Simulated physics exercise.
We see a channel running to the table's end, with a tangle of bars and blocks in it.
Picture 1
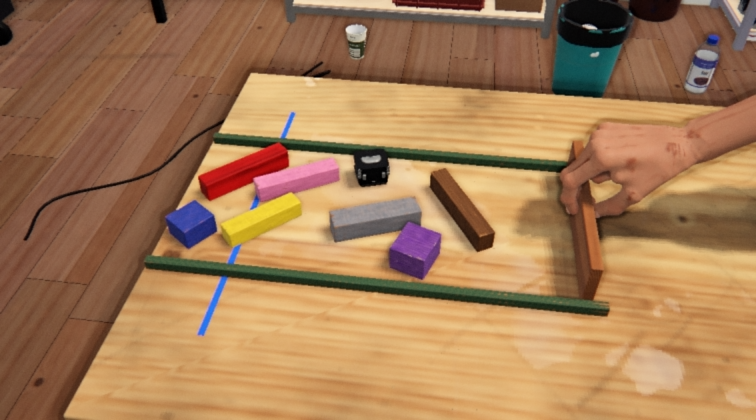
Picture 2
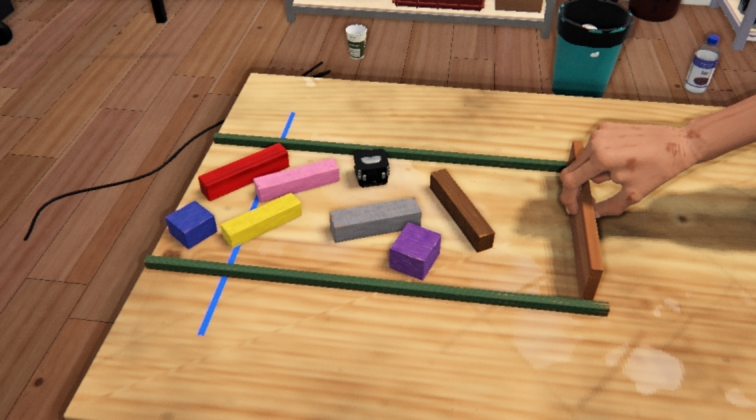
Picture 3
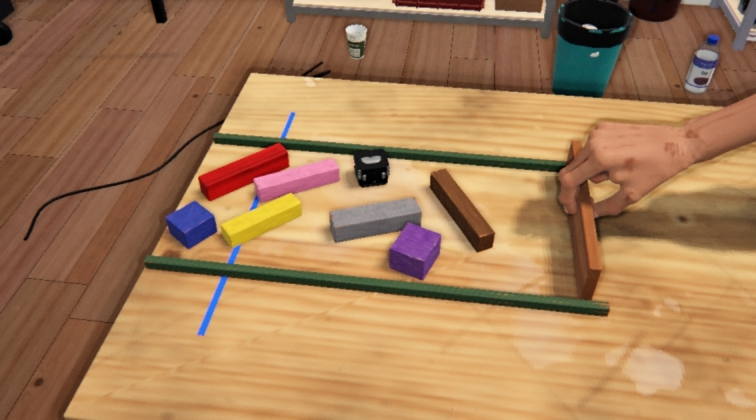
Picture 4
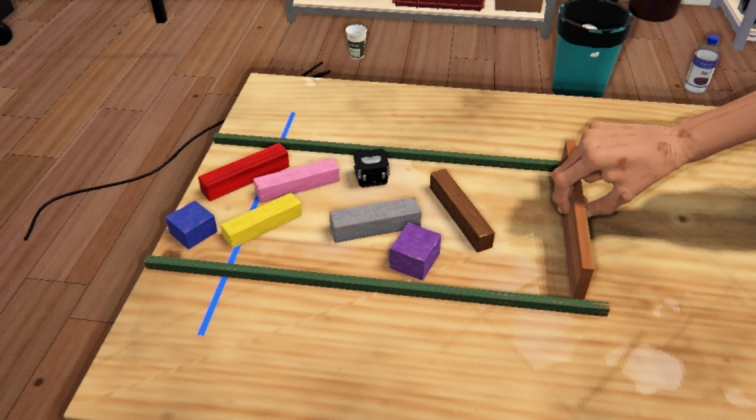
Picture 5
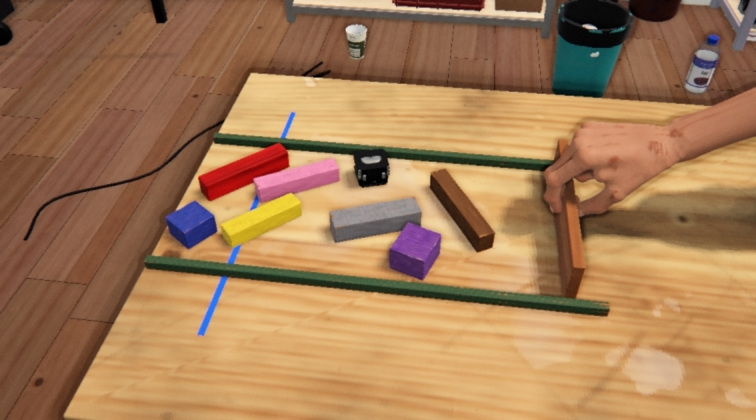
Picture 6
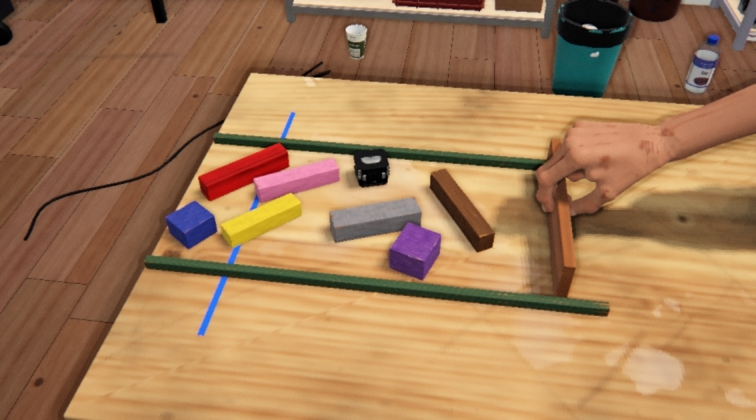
In the video, a hand holds a wooden board upright between two green rails on a table and slides it slightly left, while the colored bars and blocks, black case and blue tape stay still.
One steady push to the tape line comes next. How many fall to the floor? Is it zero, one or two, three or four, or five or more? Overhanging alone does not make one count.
I would say one or two end up on the floor.
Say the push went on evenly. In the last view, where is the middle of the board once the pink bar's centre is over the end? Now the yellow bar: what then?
Middle: Roughly (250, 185); roughly (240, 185).
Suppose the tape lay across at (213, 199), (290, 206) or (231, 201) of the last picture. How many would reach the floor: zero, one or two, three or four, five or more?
Result per tape, as listed: At least five; none; either three or four.
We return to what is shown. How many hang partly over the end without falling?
Things overhanging at the end: 2.
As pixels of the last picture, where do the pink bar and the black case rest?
First (190, 181), then (239, 156).
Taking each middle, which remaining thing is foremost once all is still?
Pink bar.
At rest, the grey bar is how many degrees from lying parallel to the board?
Misalignment: Close to 20°.
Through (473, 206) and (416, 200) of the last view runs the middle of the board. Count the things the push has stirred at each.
1 and 3.
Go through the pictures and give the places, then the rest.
Blue block (192, 224); red stick (245, 171); yellow bar (262, 219); board (582, 215); tape (255, 203), in the first picture.
Red stick (245, 171); grey bar (376, 219), in the second picture.
Yellow bar (262, 220); pink bar (297, 180), in the third picture.
Blue block (192, 225); purple block (415, 251), in the fourth picture.
Red stick (245, 171); black case (371, 169), in the fifth picture.
Blue block (192, 225); red stick (245, 171); yellow bar (262, 220); board (558, 213); tape (255, 203), in the sixth picture.
Soon after, none off yet; blue block at rest near (192, 225); red stick at rest near (245, 171); yellow bar at rest near (262, 220).
At rest, the number that fall off is one or two; fallen, red stick and blue block.
